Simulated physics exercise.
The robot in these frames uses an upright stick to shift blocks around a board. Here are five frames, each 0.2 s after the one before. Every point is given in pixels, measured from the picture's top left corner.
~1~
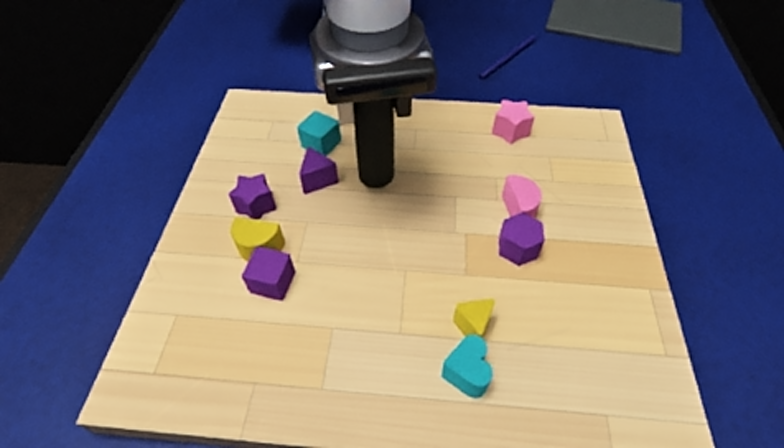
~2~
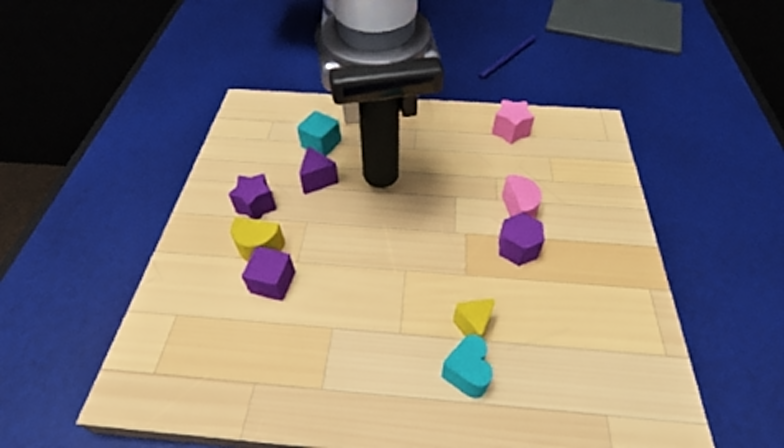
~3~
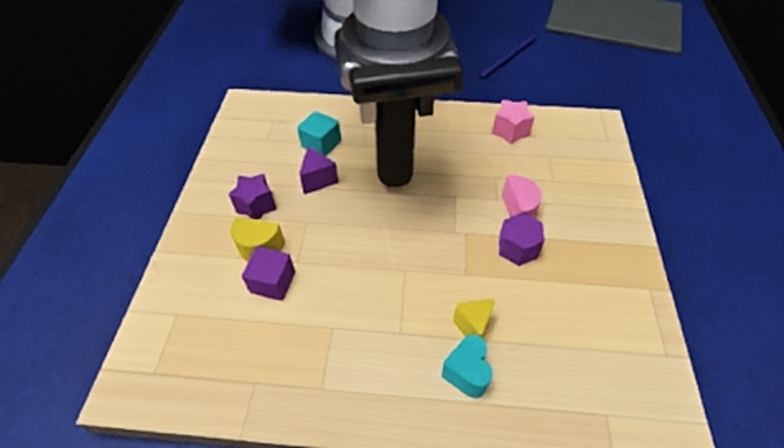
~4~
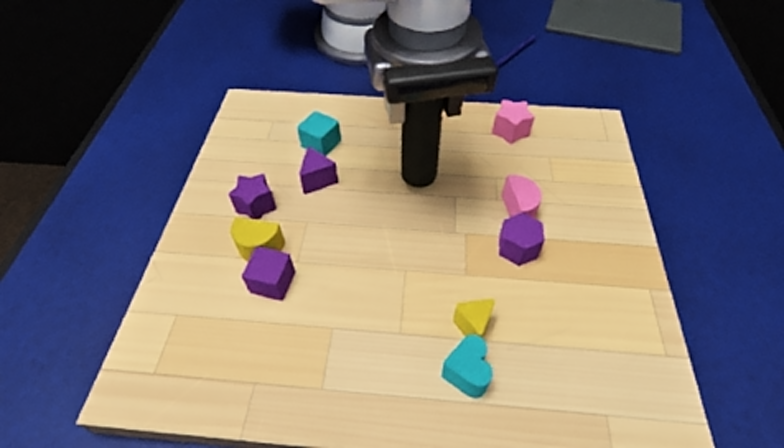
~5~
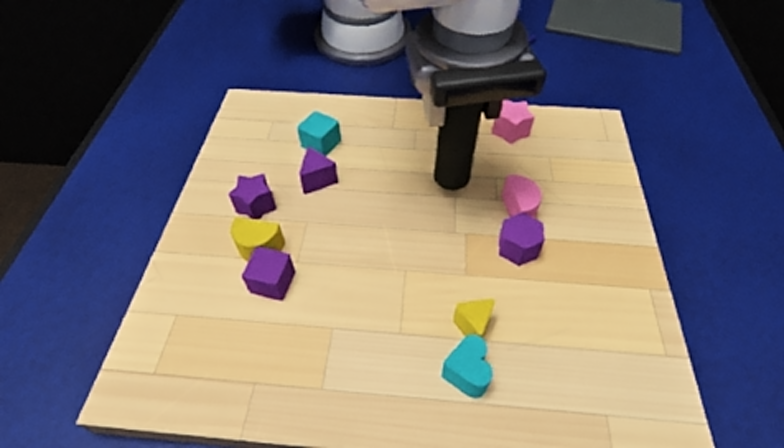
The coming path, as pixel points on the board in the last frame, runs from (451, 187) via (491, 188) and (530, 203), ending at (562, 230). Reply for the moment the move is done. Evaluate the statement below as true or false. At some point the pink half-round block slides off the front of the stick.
The statement is incorrect.
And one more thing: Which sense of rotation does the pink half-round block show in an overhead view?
Viewed from above: Clockwise.
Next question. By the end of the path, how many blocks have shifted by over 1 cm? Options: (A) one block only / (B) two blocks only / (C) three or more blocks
The correct letter is A.
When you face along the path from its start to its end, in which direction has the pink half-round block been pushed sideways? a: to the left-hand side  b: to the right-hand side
I'll go with b - to the right-hand side.
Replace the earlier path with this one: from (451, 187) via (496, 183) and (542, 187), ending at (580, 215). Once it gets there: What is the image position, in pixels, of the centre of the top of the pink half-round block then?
If I read the scene right, the answer is (555, 202).
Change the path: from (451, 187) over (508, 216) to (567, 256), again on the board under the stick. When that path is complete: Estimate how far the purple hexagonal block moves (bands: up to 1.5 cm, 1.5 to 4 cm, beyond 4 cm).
It ends 1.5 to 4 cm away.
What follows on the original path. One third of the way, stick at (494, 178); pink half-round block at (529, 193).
Two thirds of the way, stick at (534, 194); pink half-round block at (555, 206), turned 80° clockwise.
At the end, stick at (566, 220); purple hexagonal block not moved; pink half-round block at (587, 236), turned 90° clockwise.
